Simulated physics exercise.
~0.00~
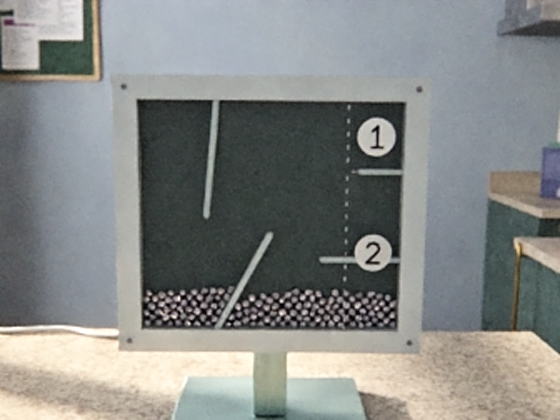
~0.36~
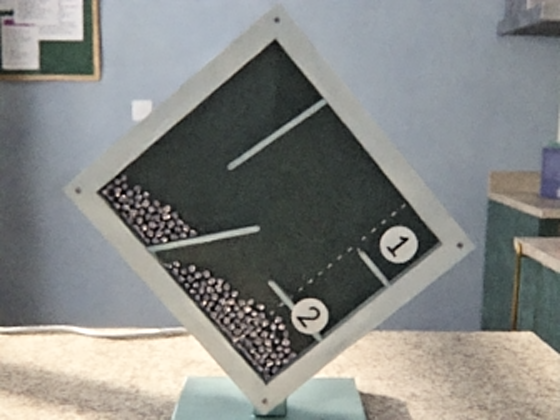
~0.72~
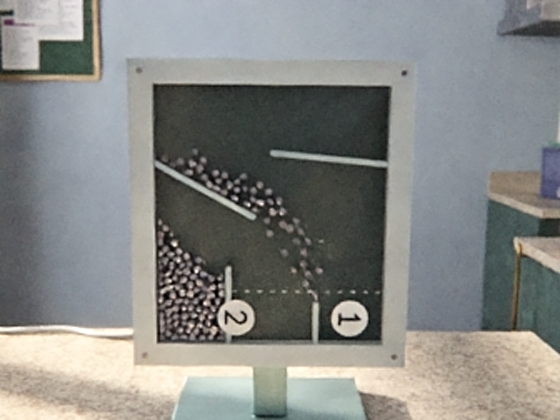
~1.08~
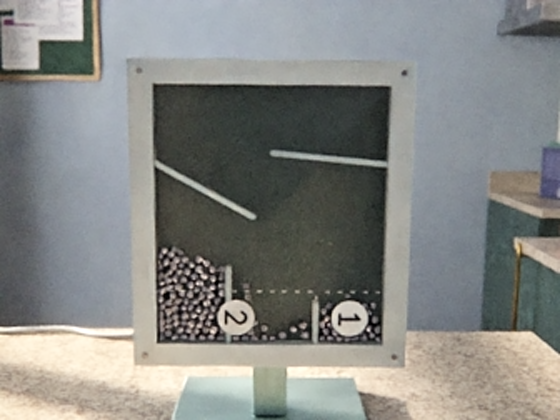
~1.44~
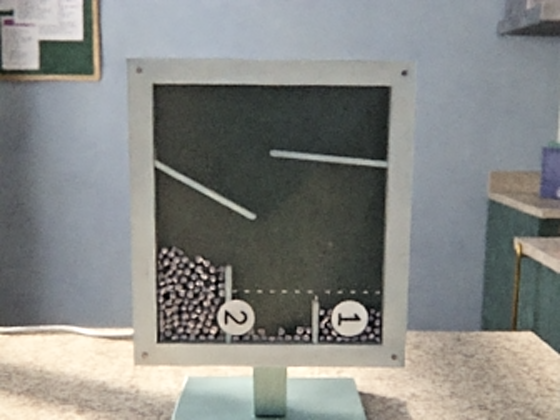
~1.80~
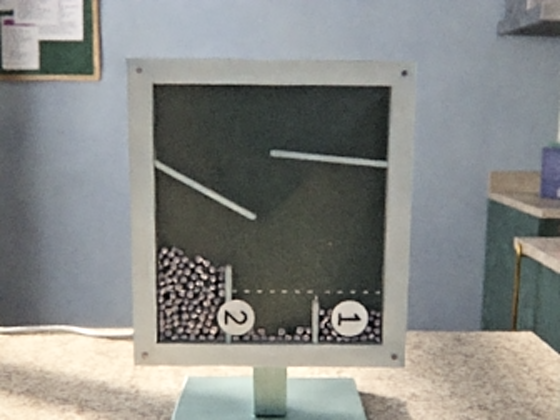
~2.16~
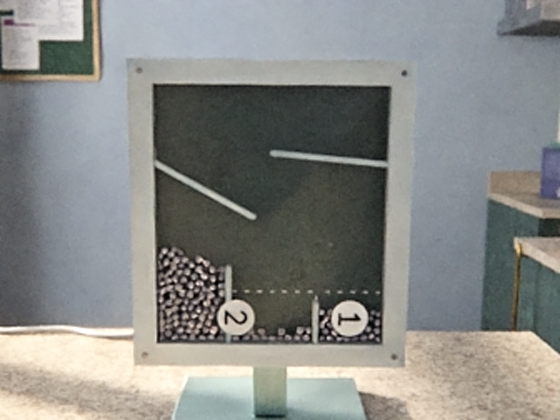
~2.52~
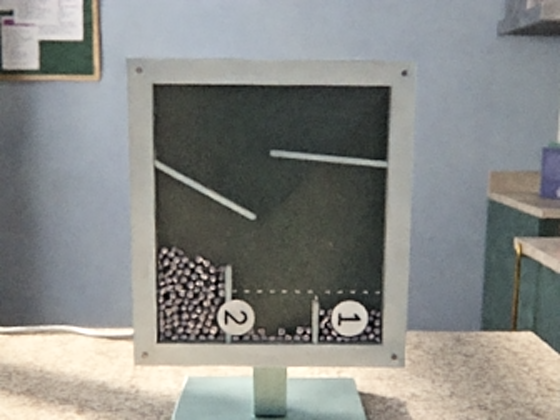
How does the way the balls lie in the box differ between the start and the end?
At the start they lie in a fairly even layer along the bottom of the box. At the end they are still low in the box but split up, with a tall heap at the left, a smaller group at the right and a thin scatter between.
